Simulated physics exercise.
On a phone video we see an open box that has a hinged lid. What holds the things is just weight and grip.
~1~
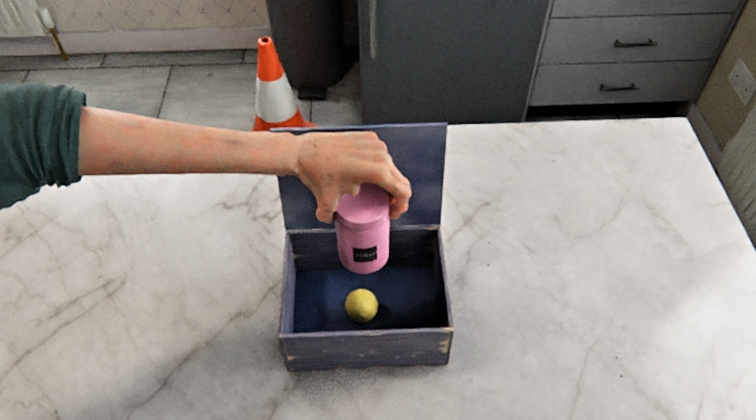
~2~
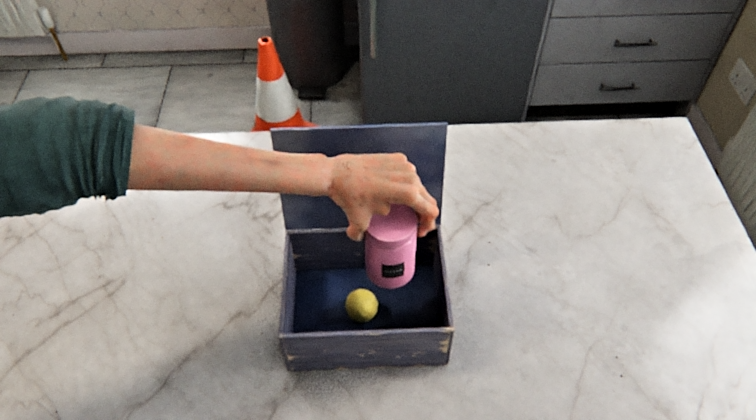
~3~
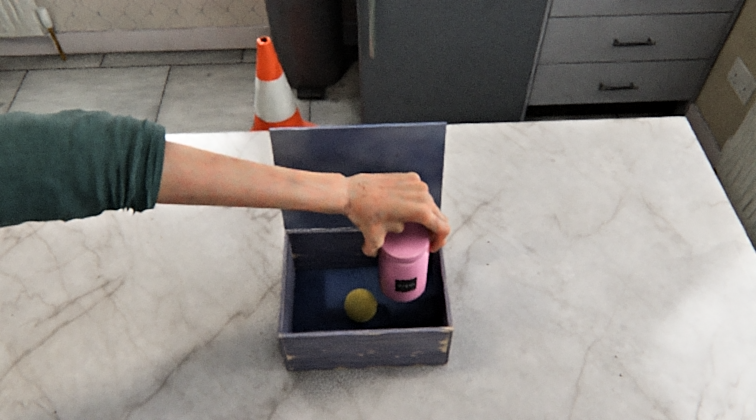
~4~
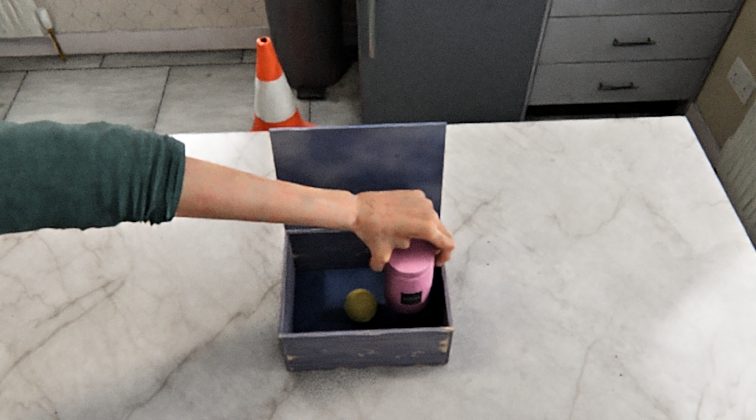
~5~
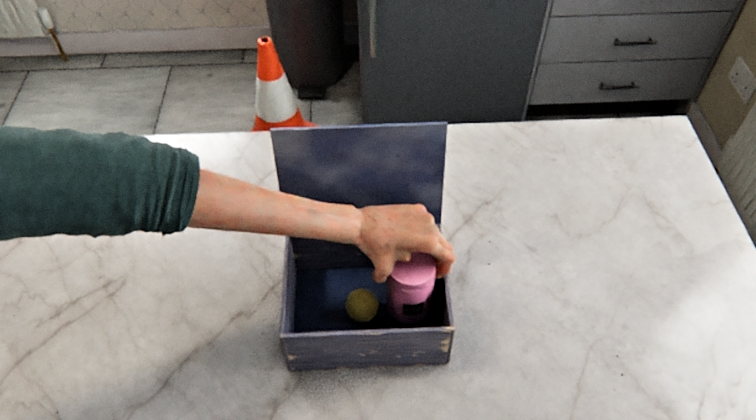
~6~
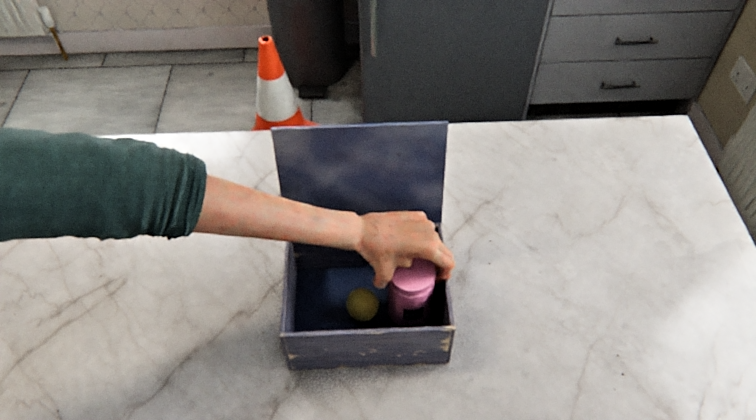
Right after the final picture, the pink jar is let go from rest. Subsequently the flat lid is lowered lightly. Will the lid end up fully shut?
The lid does not fit.
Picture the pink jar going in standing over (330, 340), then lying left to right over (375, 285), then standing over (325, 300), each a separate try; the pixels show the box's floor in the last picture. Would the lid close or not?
The first time it is kept open, the next time it goes down completely, and the last time it is kept open.
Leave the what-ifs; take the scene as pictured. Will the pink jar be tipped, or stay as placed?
Looking at the last picture, the pink jar is left as set.
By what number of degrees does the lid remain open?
About 12°.
Then, 1.20 s later than the last frame, lid starting down.
Then, 1.60 s later than the last frame, lid 57° above the rim.
Then, 1.90 s later than the last frame, lid 27° above the rim.
When it is over, lid 12° above the rim; both as before. End places, in pixels of the last picture, pink jar near (411, 291).
